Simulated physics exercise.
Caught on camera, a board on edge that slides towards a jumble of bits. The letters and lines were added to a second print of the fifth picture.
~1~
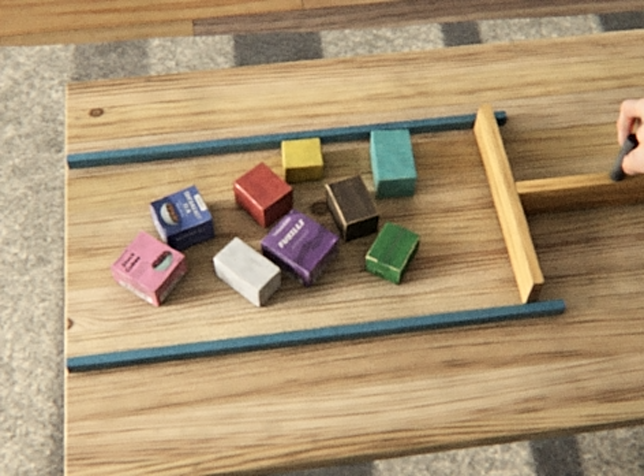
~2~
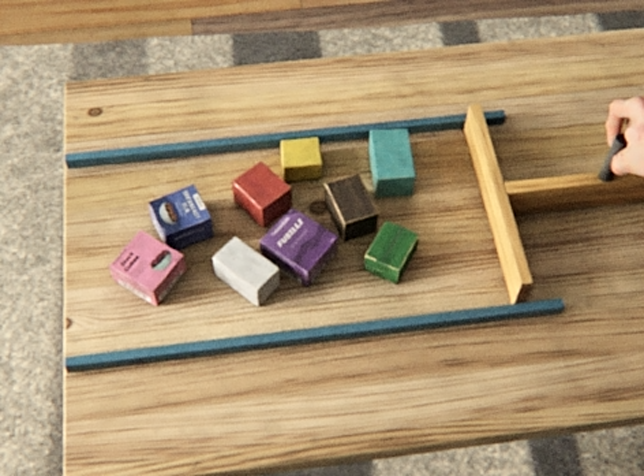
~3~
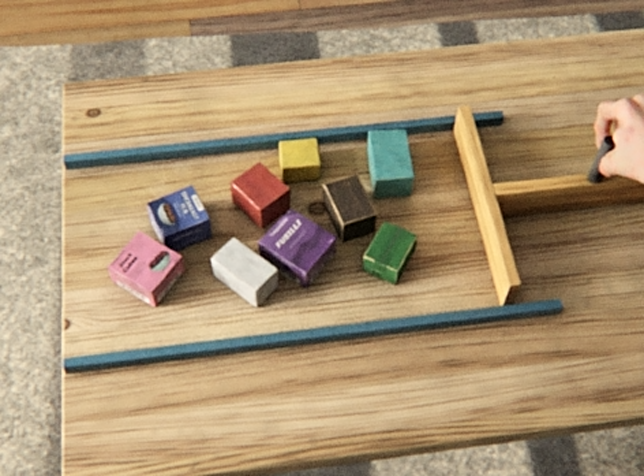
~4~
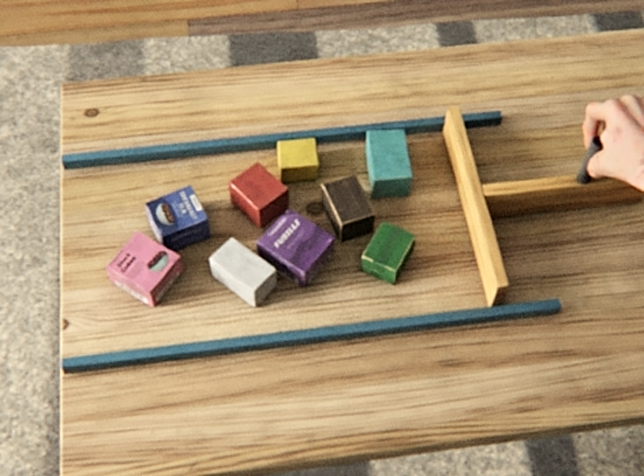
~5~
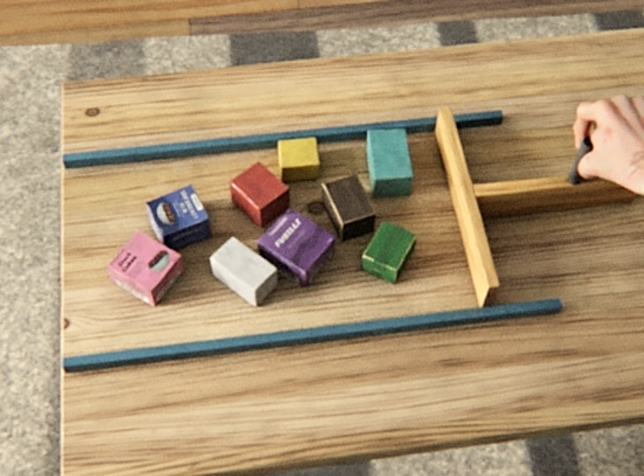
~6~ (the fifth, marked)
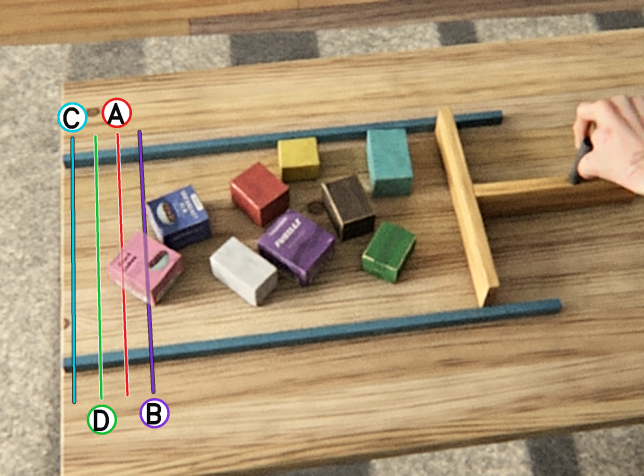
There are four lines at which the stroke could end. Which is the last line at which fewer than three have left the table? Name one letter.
As far as mark B.
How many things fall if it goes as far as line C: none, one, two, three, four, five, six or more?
Six or more.
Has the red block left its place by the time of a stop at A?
By then, yes.
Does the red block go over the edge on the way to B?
By then, no.
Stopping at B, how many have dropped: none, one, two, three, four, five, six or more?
By then, two.
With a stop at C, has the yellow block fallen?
Yes.
On the marked copy, A at (122, 254); B at (146, 251); C at (73, 259); D at (98, 256).
Following B. Soon after the start, board (355, 203); yellow block (278, 162); turquoise block (319, 171).
Later, board (238, 216); pink packet (94, 288); blue packet (121, 237).
In the end, board (146, 226); blue packet over the edge; pink packet over the edge; two fallen.
As for the rest, A drops five; C drops nine; D drops five.
